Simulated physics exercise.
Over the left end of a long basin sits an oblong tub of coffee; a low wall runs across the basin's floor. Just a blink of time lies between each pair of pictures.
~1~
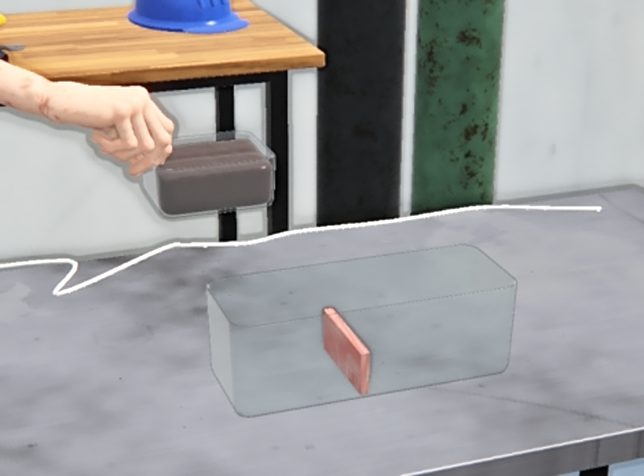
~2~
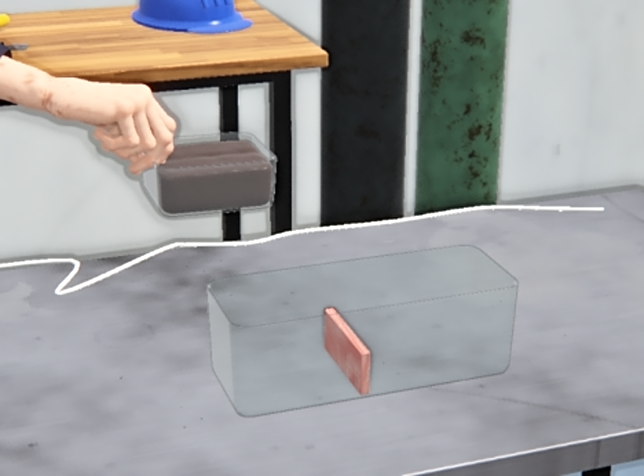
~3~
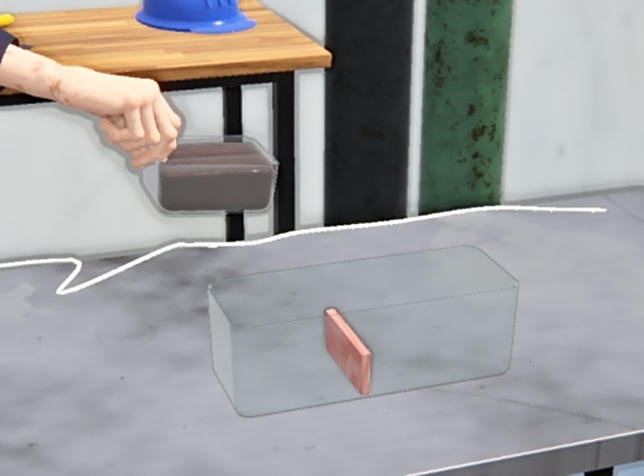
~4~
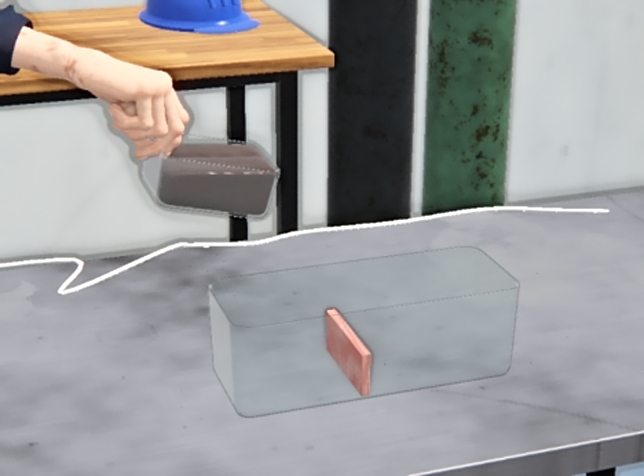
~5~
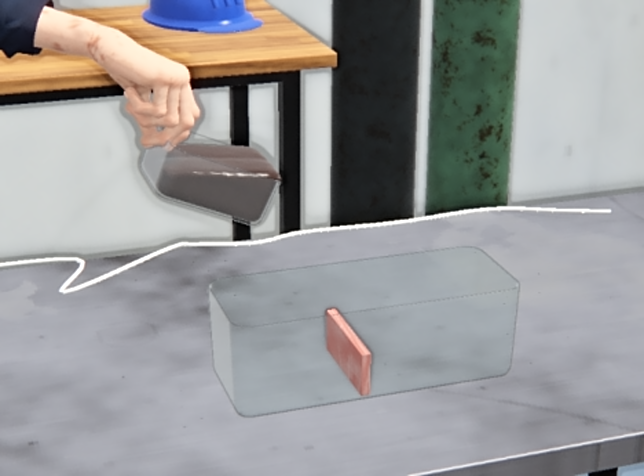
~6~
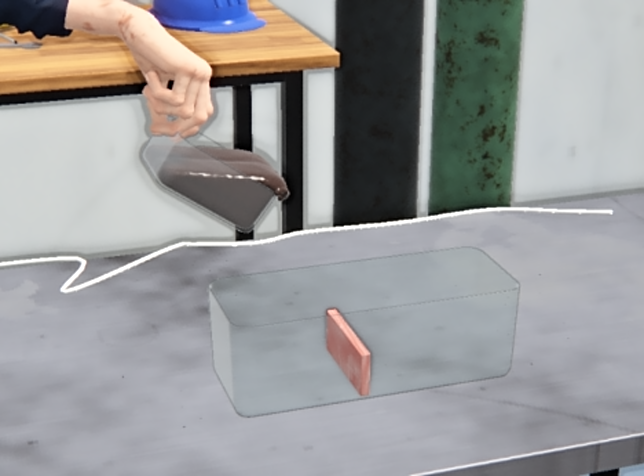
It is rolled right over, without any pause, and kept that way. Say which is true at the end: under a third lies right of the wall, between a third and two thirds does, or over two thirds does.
The right side is left with too little to make a third.
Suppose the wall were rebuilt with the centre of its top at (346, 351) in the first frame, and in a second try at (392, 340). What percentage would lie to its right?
Estimated: 20 % first, 10 % second.
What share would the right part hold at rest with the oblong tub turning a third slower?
Near 5 parts in a hundred.
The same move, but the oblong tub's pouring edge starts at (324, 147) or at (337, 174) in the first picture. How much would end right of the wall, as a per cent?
Estimate, in order: 70 and 75 per cent.
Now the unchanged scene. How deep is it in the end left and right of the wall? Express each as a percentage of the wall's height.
Left side: Approx. 50 %; right side: Approx. 0 %.
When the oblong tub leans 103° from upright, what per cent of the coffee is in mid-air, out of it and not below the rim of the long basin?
About 45 %.
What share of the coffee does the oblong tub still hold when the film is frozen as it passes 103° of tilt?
Roughly 10 percent.
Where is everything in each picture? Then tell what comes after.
In the first frame, tilt 0°; pouring edge (263, 146); surface from (148, 163) to (260, 151); the long basin's rim runs from (218, 305) to (496, 265); the wall's top is at (346, 331).
In the second frame, tilt 2°; pouring edge (264, 147); surface from (150, 162) to (261, 151).
In the third frame, tilt 6°; pouring edge (266, 152); surface from (152, 160) to (262, 154).
In the fourth frame, tilt 14°; pouring edge (268, 160); surface from (153, 160) to (265, 156).
In the fifth frame, tilt 24°; pouring edge (268, 170); surface from (152, 159) to (266, 163); 3 per cent is over the edge.
In the sixth frame, tilt 35°; pouring edge (267, 182); surface from (152, 157) to (255, 167); 11 per cent is over the edge.
A moment on, the oblong tub is tipped right over and 8 per cent is still to pour, 44 is left of the wall and 0 right of it.
Next, the oblong tub is tipped right over and 1 per cent is still to pour, 83 is left of the wall and 1 right of it.
Then the oblong tub is tipped right over and 0 per cent is still to pour, 86 is left of the wall and 4 right of it.
Later the oblong tub is tipped right over and 0 per cent is still to pour, 86 is left of the wall and 5 right of it.
Finally, 86 per cent lies left of the wall, 5 right of it and 10 outside.
